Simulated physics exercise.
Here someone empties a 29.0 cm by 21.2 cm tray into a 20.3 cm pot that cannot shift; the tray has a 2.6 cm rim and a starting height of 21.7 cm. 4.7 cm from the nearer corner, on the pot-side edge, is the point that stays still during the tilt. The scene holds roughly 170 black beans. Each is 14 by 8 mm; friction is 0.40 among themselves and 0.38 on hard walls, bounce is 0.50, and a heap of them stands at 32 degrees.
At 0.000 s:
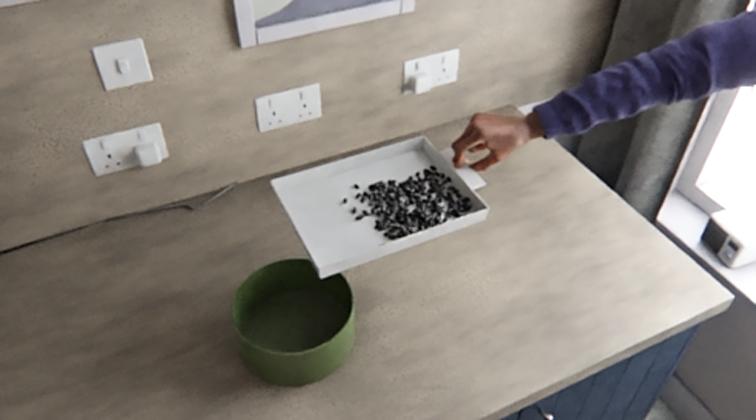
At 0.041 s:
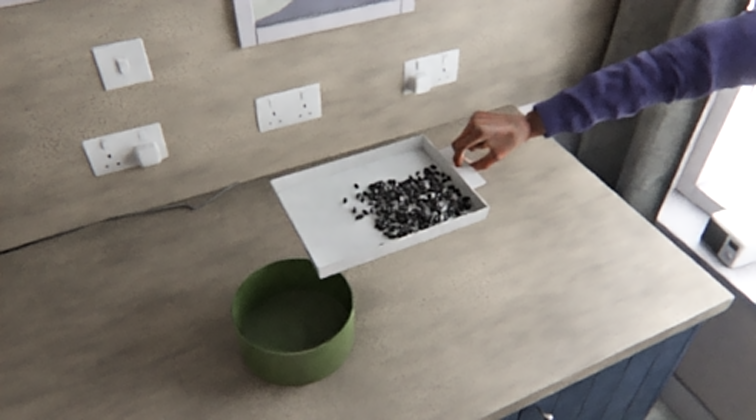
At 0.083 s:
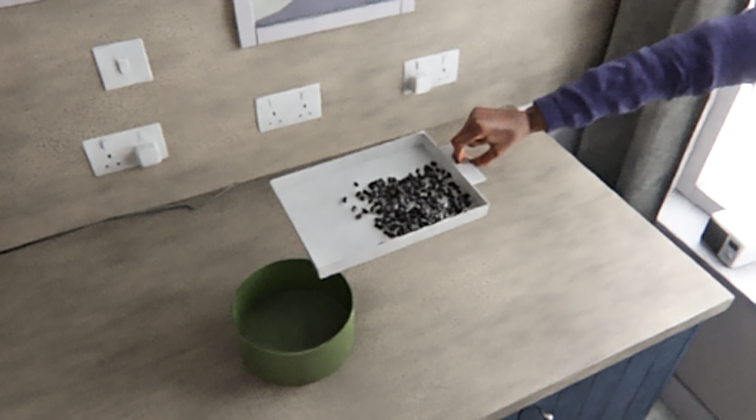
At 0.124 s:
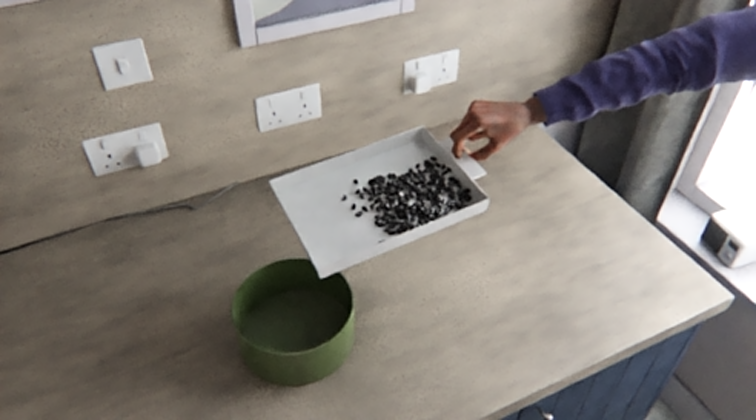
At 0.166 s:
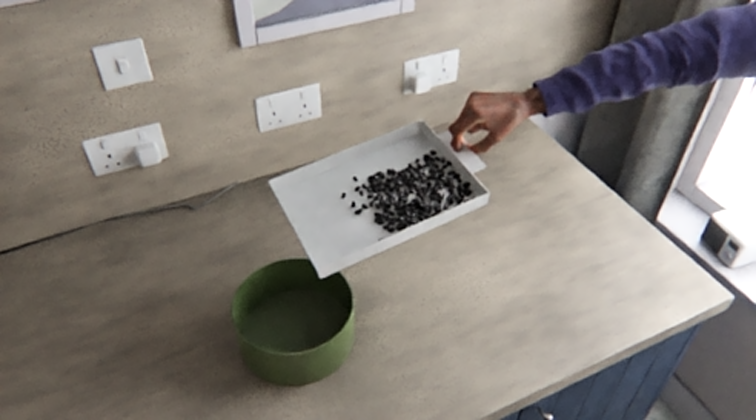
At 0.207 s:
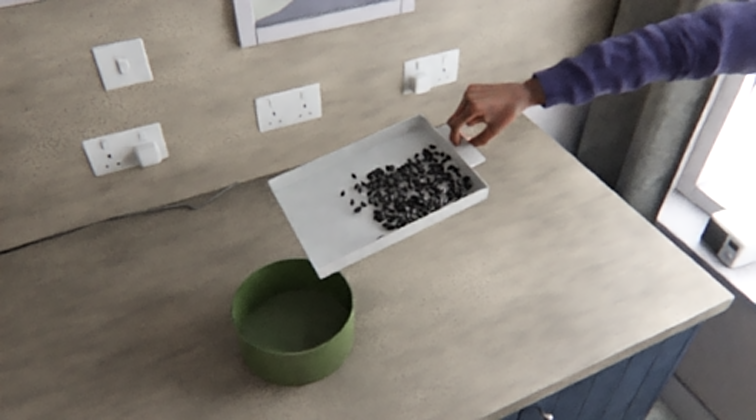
On a kitchen worktop, a purple-sleeved hand slightly tilting a white tray of small black pieces above a round green pot.
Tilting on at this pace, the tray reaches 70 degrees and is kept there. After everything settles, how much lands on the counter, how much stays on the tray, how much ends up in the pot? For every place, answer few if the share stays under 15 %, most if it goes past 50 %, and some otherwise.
Shares - counter: Few; tray: Most; pot: Some.
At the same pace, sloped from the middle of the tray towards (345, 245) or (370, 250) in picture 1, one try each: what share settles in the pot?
First try: Around 35 percent; second try: Around 10 percent.
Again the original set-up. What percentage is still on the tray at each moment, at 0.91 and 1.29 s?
Estimates: 95; 75.
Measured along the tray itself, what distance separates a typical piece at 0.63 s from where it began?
Roughly 7 cm.
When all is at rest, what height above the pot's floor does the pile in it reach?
My guess is around 1.0 centimetres.
After 0.63 s, tilt 39 degrees; the tray holds 100 %, the pot 0 %.
Then, at 0.91 s, tilt 58 degrees; the tray holds 95 %, the pot 0 %.
Then, at 1.29 s, tilt 70 degrees; the tray holds 75 %, the pot 20 %.
At rest (2.0 s), counter 0 %, tray 75 %, pot 20 %.
